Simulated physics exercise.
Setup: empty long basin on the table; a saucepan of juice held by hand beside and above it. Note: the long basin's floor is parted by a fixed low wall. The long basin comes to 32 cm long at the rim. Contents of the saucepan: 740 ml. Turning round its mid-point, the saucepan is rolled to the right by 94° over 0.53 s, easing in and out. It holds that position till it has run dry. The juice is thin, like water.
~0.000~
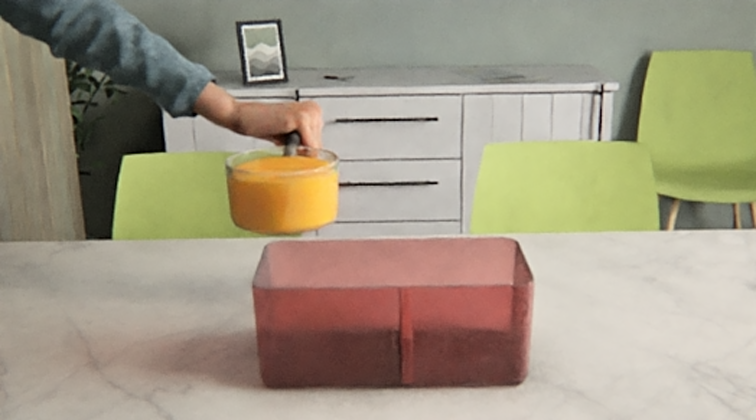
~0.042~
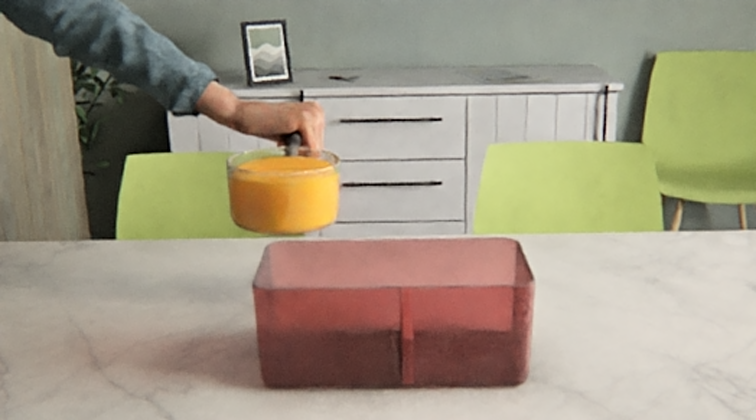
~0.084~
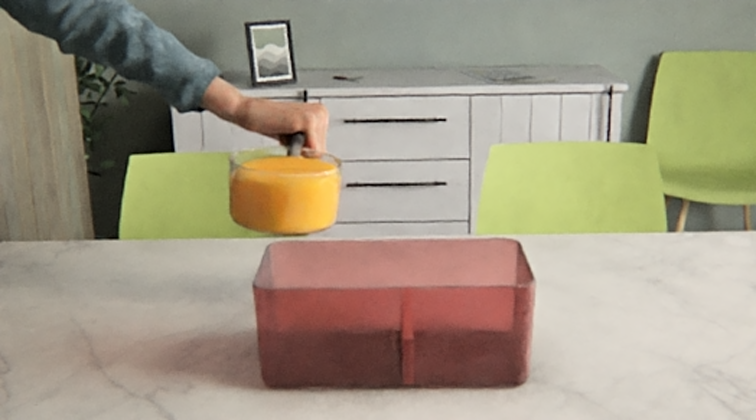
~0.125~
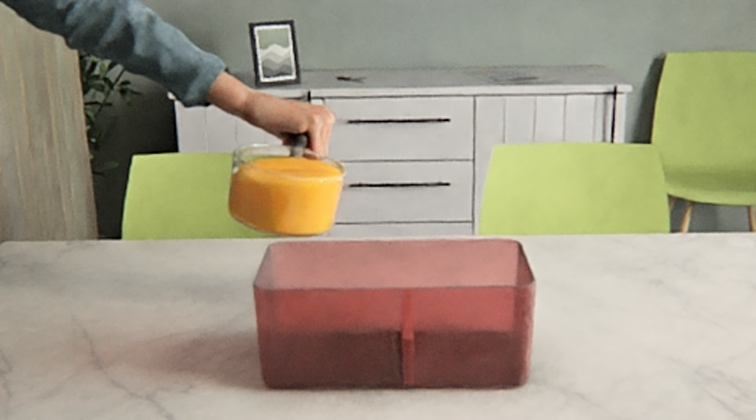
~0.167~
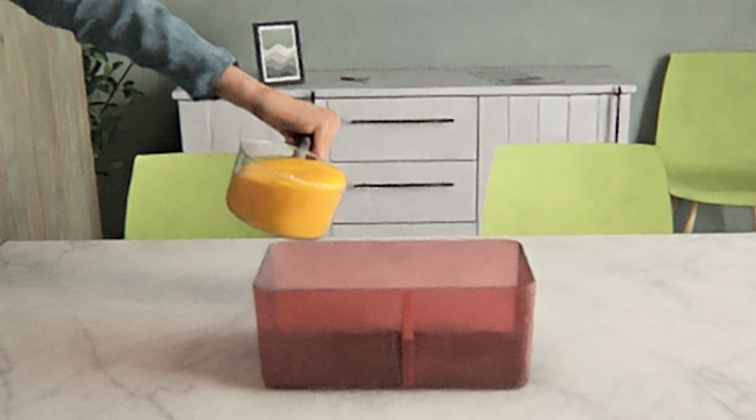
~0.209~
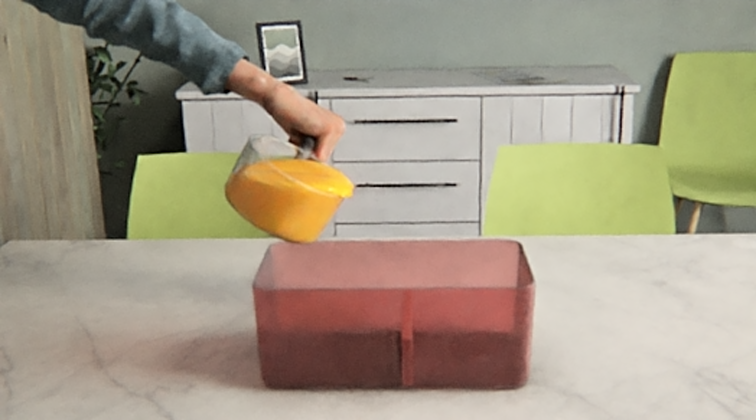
In a dining area with green chairs and a pale sideboard, a hand holds a glass saucepan of orange juice above an empty translucent red basin on a marble table, then steadily tilts the saucepan to the right.
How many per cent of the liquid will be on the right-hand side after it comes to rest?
Some 9 per cent will be on the right-hand side.
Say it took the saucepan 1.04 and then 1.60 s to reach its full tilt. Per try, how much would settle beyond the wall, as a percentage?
Result: 25 per cent, then 30 per cent.
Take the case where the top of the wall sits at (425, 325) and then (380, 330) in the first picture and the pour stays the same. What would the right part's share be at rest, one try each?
It comes to 10 per cent, and then 70 per cent.
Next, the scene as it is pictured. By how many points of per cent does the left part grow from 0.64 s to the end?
12 %.
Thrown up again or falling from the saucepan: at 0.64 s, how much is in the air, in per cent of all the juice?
About 5 per cent.
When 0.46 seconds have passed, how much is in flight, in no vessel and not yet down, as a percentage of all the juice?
28 %.
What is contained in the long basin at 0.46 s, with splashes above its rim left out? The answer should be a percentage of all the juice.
36 %, more or less.
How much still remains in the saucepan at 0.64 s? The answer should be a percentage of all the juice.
About 10 per cent.
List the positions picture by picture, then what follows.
In the first picture, it leans 0°; its right rim is at (337, 161); the juice meets the walls at (230, 169) and (335, 167); the long basin's rim runs from (260, 265) to (525, 261); the wall's top is at (405, 312).
In the second picture, it leans 1°; its right rim is at (339, 162); the juice meets the walls at (231, 169) and (337, 168).
In the third picture, it leans 6°; its right rim is at (341, 167); the juice meets the walls at (233, 168) and (339, 169).
In the fourth picture, it leans 12°; its right rim is at (344, 174); the juice meets the walls at (236, 168) and (342, 171).
In the fifth picture, it leans 21°; its right rim is at (346, 183); the juice meets the walls at (236, 170) and (347, 178); 1 per cent is over the edge.
In the sixth picture, it leans 32°; its right rim is at (346, 194); the juice meets the walls at (235, 172) and (344, 184); 4 per cent is over the edge.
After 0.46 s the tilt is 89° and 35 per cent is still to pour, 32 is left of the wall and 4 right of it.
After 0.64 s the tilt is 94° and 11 per cent is still to pour, 78 is left of the wall and 7 right of it.
After 0.82 s the tilt is 94° and 3 per cent is still to pour, 86 is left of the wall and 8 right of it.
After 1.03 s the tilt is 94° and 1 per cent is still to pour, 89 is left of the wall and 9 right of it.
In the end 90 per cent lies left of the wall, 9 right of it and 1 outside.
